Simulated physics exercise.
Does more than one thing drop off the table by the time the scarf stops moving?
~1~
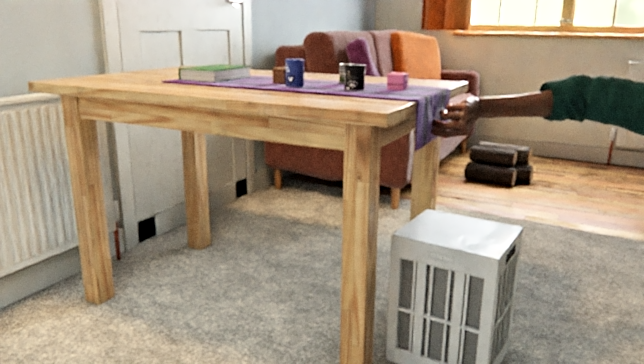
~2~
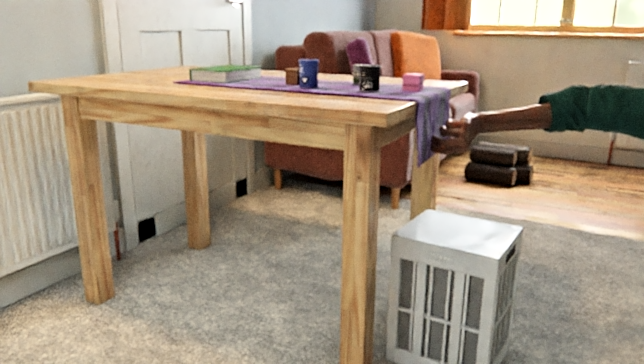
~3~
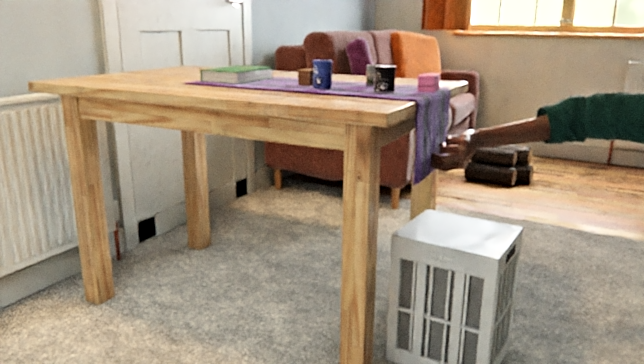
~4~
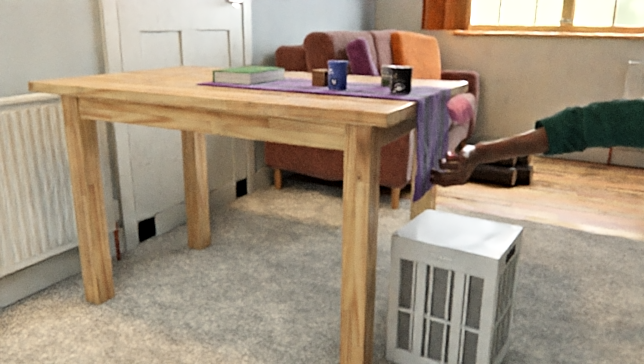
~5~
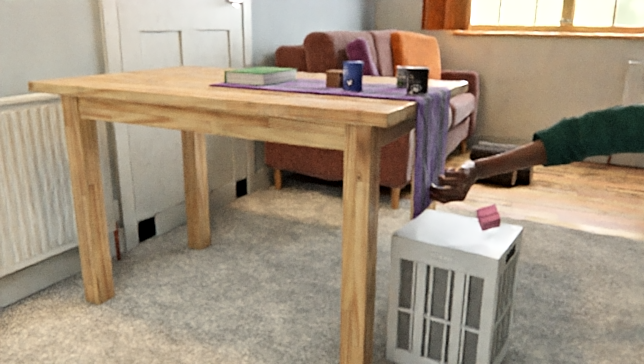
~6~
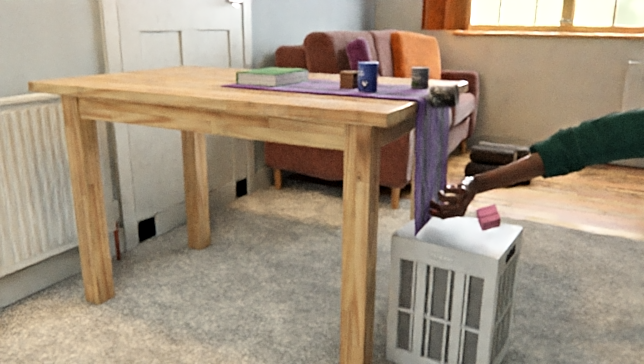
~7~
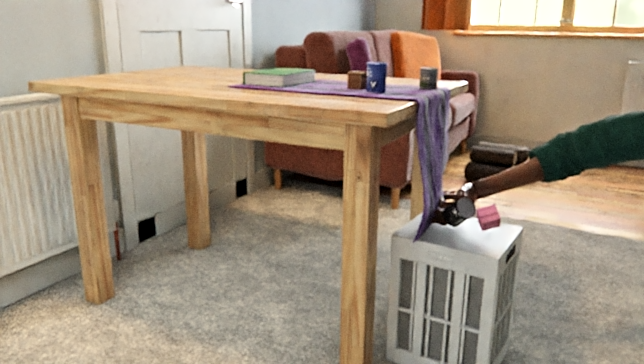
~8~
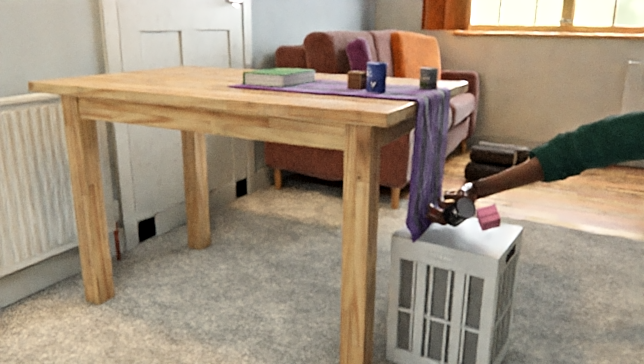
Yes, two things go over the end, the pink cube first and then the black can.
